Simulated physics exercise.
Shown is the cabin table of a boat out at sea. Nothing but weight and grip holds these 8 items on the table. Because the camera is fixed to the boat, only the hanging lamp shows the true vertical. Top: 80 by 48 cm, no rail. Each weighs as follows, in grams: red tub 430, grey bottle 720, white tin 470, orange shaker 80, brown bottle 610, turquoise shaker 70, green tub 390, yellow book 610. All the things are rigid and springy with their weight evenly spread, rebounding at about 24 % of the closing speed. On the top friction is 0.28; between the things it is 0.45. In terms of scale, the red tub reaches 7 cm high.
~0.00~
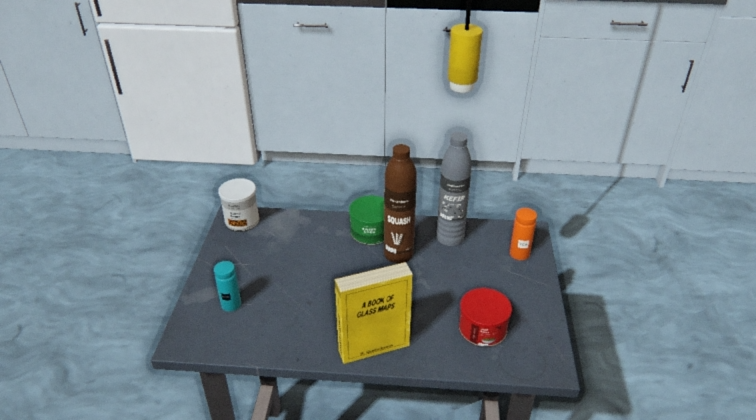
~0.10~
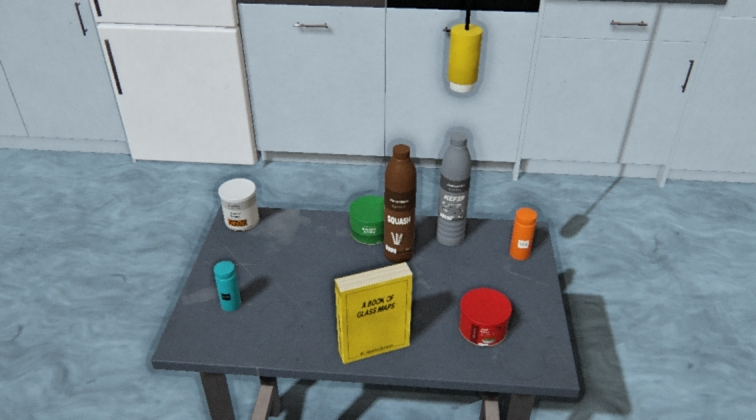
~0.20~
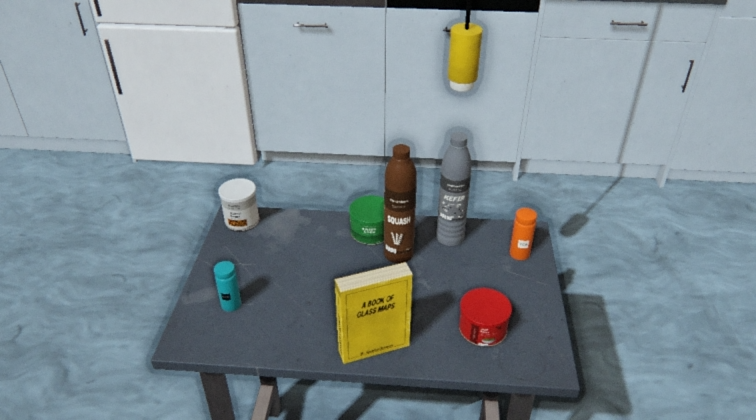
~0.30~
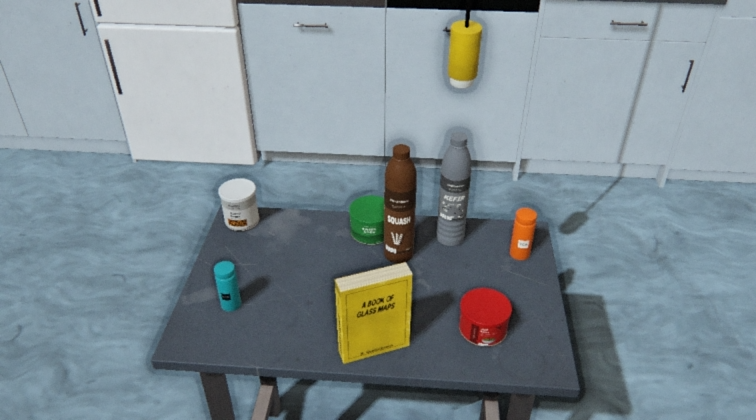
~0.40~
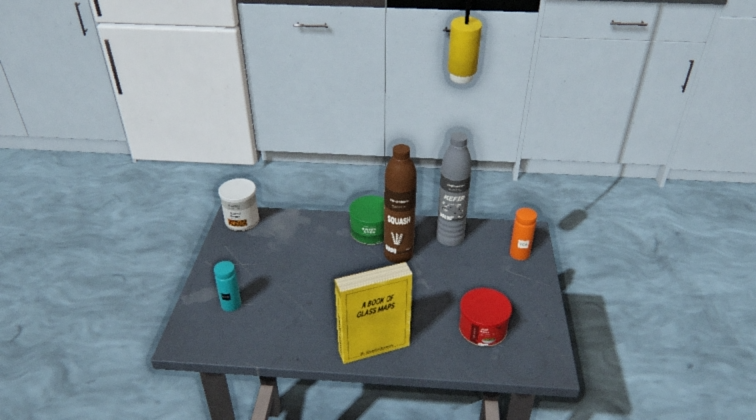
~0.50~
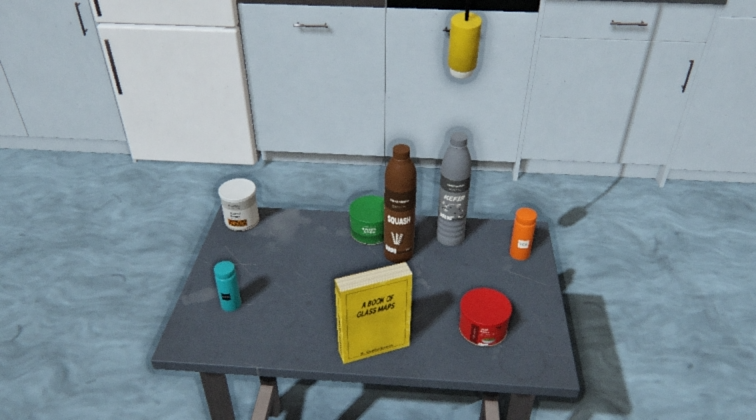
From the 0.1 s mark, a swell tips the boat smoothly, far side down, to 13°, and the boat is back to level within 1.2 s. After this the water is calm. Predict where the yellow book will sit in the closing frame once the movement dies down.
I would say around (354, 295).
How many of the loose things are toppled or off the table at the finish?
So, 1 in all.
After 1.10 s, floor tilted 3°, far side down; yellow book 64° off its base near (358, 294).
After 1.20 s, floor tilted 1°, far side down; yellow book on its side near (354, 295).
In the end (1.8 s), toppled on the table, yellow book; the other 7 under 5 cm from the start. At the end, from the last picture's camera, yellow book near (354, 295).
